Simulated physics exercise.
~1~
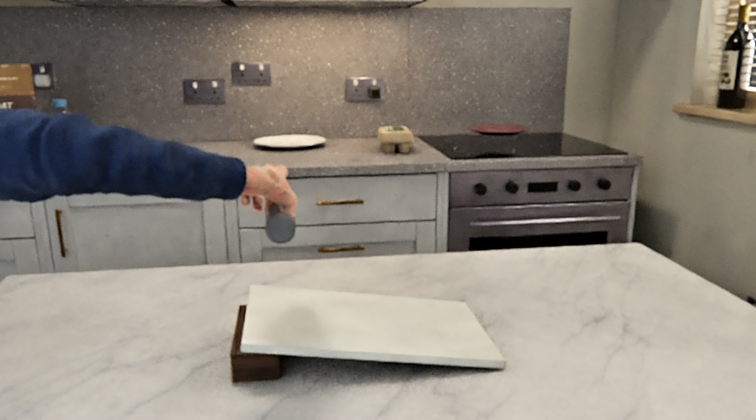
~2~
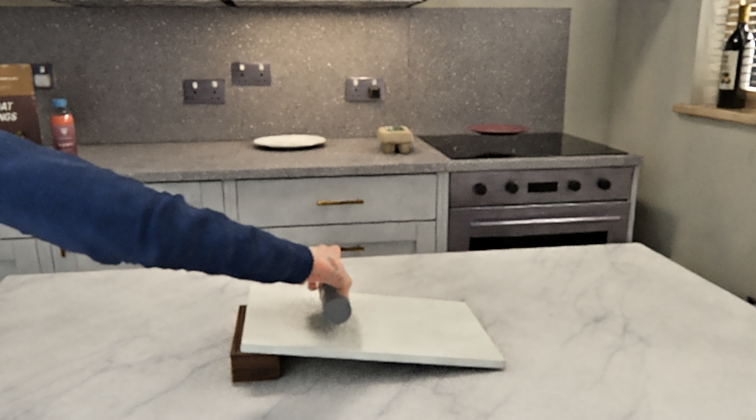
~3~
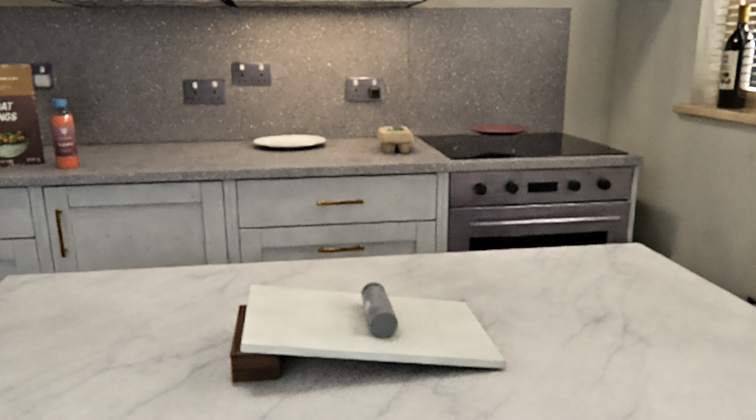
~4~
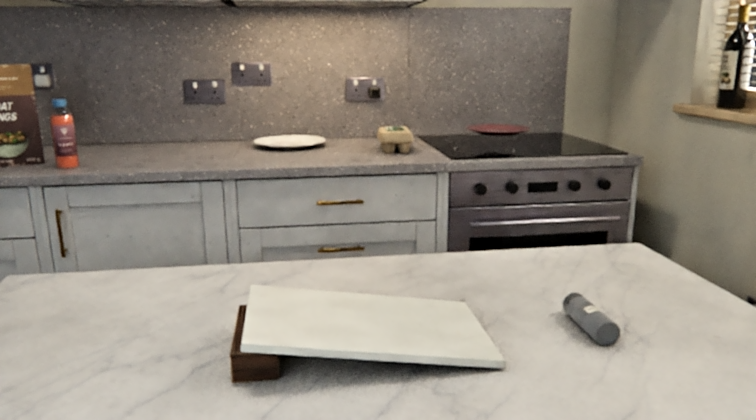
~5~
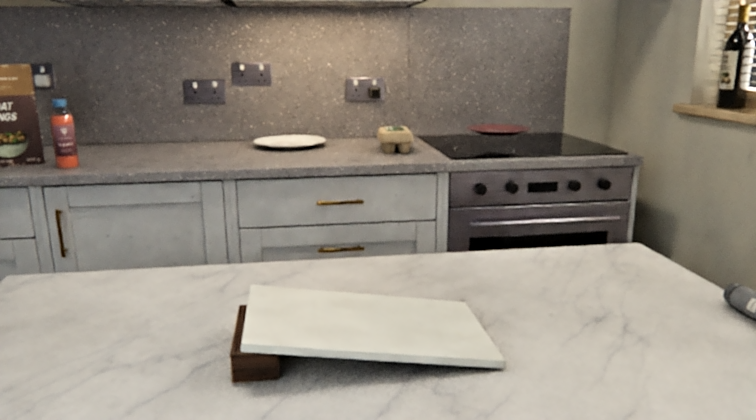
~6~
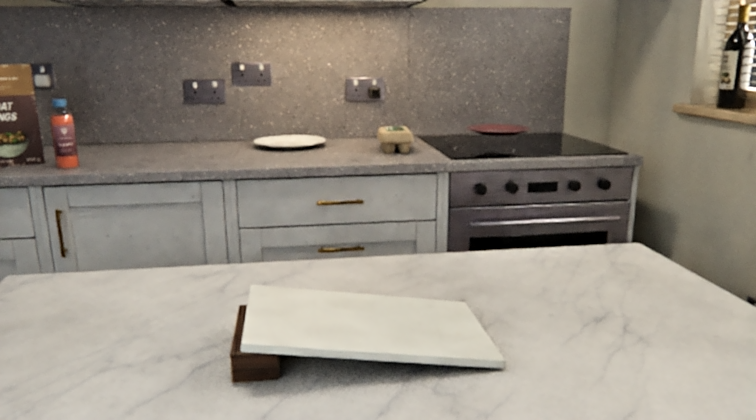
The video shows a hand lowering a grey cylindrical shaker onto its side on a sloping white board atop a marble counter, then letting go. The shaker rolls down the board to the right, continues across the counter and passes out of view, leaving the board in place.
